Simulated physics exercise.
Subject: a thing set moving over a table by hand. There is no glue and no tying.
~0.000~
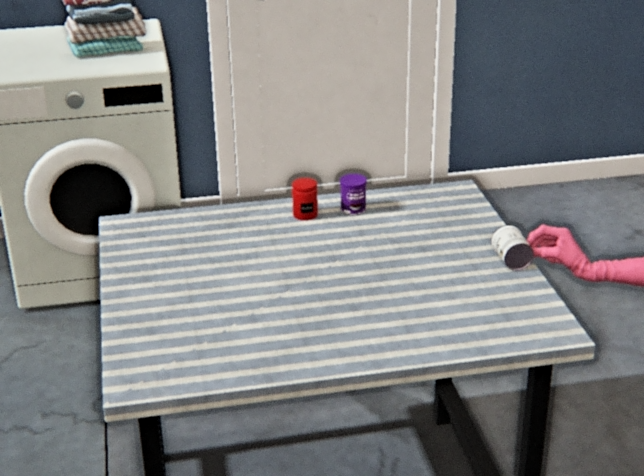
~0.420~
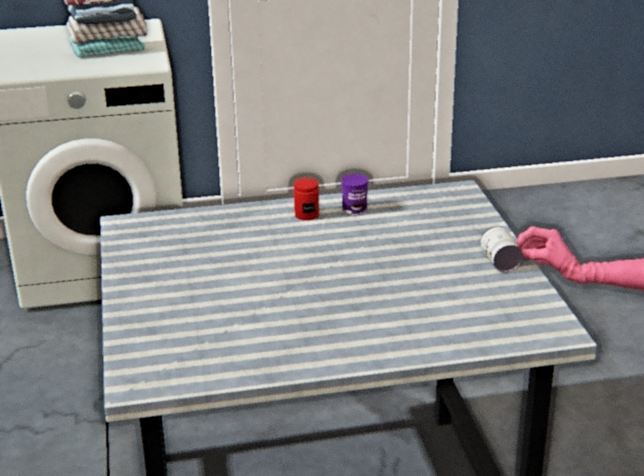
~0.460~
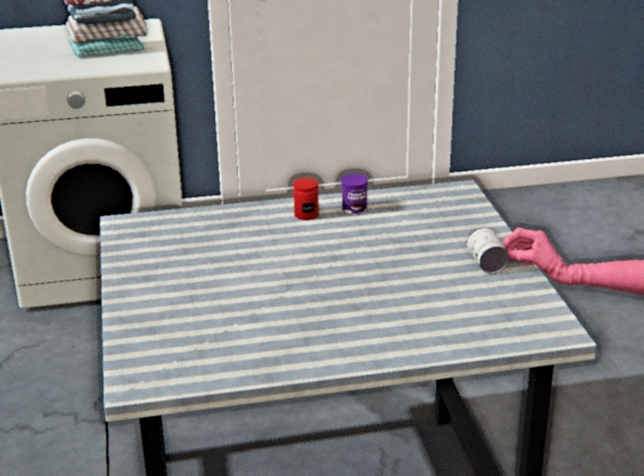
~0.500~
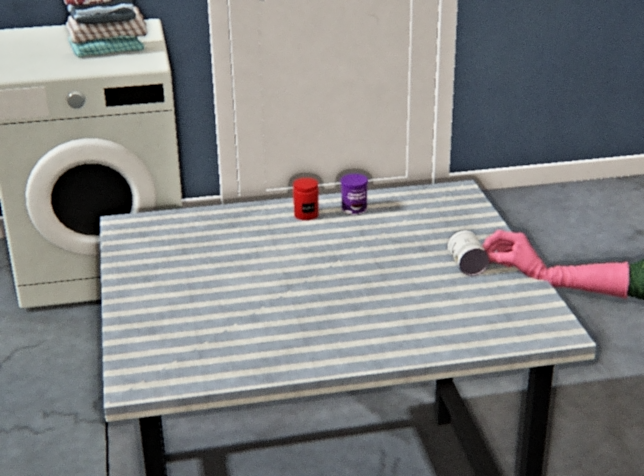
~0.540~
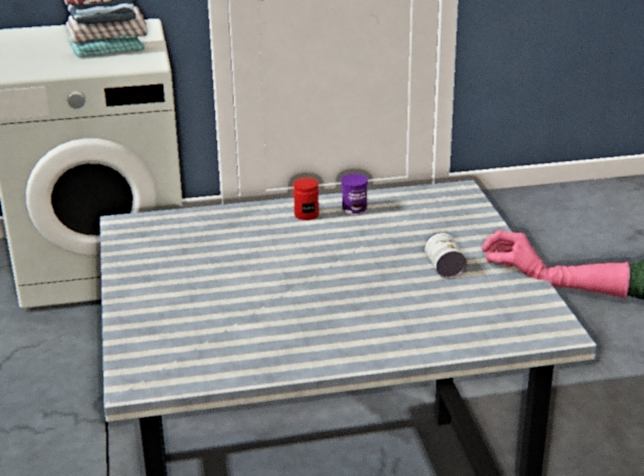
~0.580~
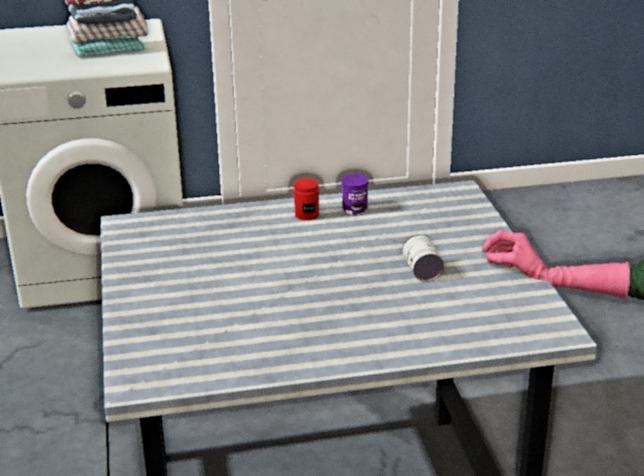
The footage shows a pink-gloved hand moving a white tin lying on its side leftward across a striped table, past red and purple containers standing near the back edge, then the tin rolling farther left while the hand stays behind.
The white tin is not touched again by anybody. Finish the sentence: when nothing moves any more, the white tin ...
... is no longer on the table.
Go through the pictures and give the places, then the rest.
The first frame shows under the hand; white tin (513, 248).
The second frame shows under the hand; white tin (502, 250).
The third frame shows under the hand; white tin (489, 251).
The fourth frame shows white tin (469, 254).
The fifth frame shows white tin (446, 256) moved about its own width.
The sixth frame shows white tin (423, 259) moved about its own width.
By 0.88 s, white tin moved well along near (252, 277).
By 1.18 s, white tin now off the table.
By 1.48 s, things are still on the move.
When it is over (1.7 s), off the table, white tin.
